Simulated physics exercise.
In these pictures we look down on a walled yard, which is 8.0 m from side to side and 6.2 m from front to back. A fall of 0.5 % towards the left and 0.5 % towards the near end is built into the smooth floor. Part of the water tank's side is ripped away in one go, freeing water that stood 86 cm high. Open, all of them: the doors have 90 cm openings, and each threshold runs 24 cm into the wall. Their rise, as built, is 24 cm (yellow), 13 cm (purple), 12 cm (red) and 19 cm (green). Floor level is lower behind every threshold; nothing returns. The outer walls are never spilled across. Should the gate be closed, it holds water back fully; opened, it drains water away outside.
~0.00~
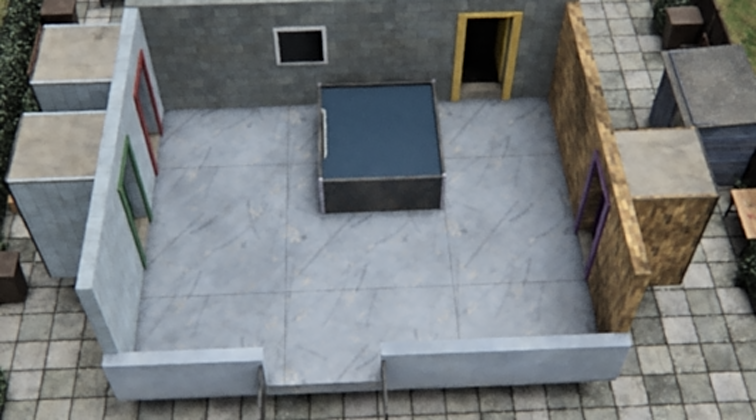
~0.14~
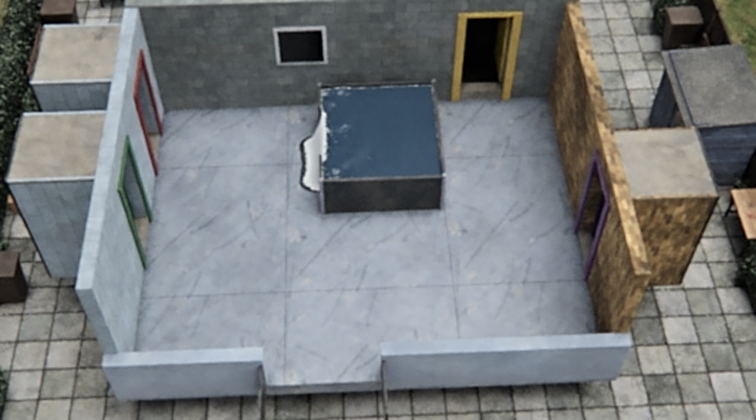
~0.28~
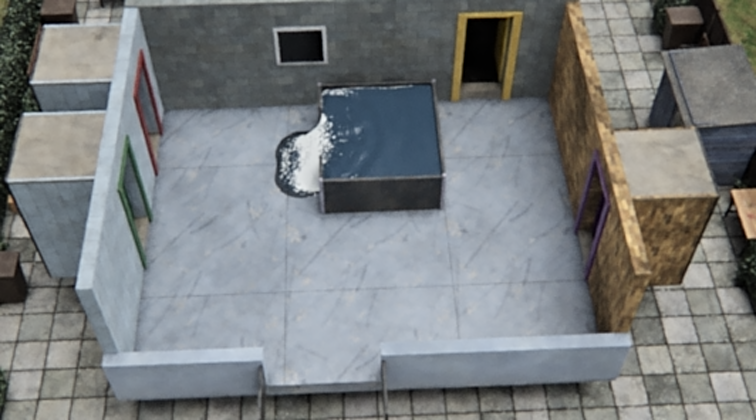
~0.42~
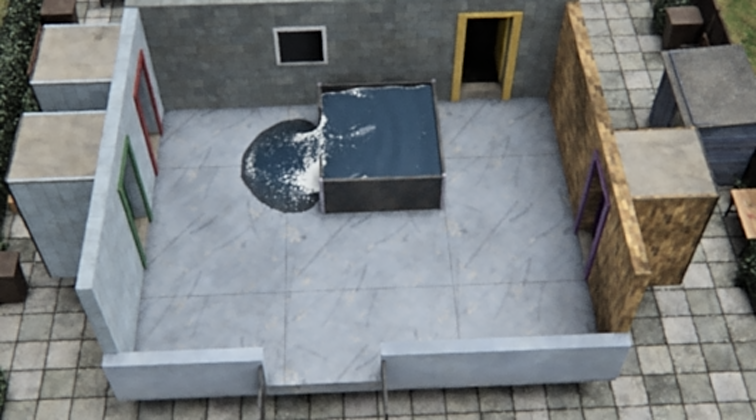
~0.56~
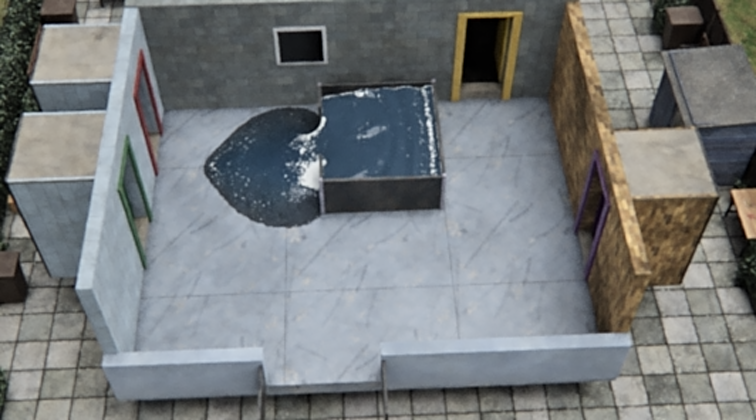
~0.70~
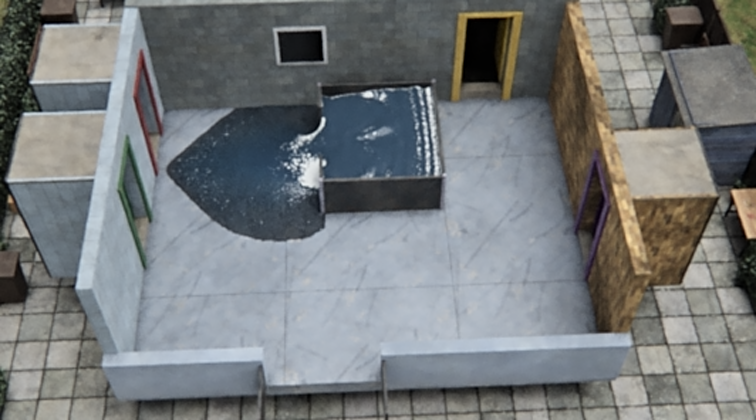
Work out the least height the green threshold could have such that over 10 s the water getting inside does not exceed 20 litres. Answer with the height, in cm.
The least height is about 23 cm.
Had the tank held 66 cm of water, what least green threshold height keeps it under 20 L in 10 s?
About 17 cm.
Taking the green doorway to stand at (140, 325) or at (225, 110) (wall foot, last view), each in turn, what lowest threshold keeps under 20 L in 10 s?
About 18 cm for the first and 20 cm for the second.
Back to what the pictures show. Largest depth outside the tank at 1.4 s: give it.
50 cm.
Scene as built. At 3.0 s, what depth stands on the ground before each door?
Lab note, depth in cm: Yellow 0; purple 0; red 33; green 25.
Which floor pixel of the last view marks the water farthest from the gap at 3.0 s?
At about (131, 378).
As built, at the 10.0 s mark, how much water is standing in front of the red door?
Depth: Near 12.5 cm.
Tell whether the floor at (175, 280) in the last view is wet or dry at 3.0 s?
At that moment it's submerged.
After 1.4 s water covers 25 % of the floor, deepest (50 cm) near (163, 119); 24 cm at the green door, 0 litres in over its 19 cm threshold.
After 3.0 s water covers 35 % of the floor, deepest (36 cm) near (131, 378); 25 cm at the green door, 39 litres in over its 19 cm threshold.
After 10.0 s water covers 95 % of the floor, deepest (18 cm) near (131, 378); 11 cm at the green door, 48 litres in over its 19 cm threshold.
At the green door as built, the water arrived by 1.2 s and peaked near 30 cm at 2.0 s.
With a threshold of 20.5 cm, 36 litres would have come in within the 10 s; with 27.5 cm, 5 litres. So under 20 litres takes about 23 cm.
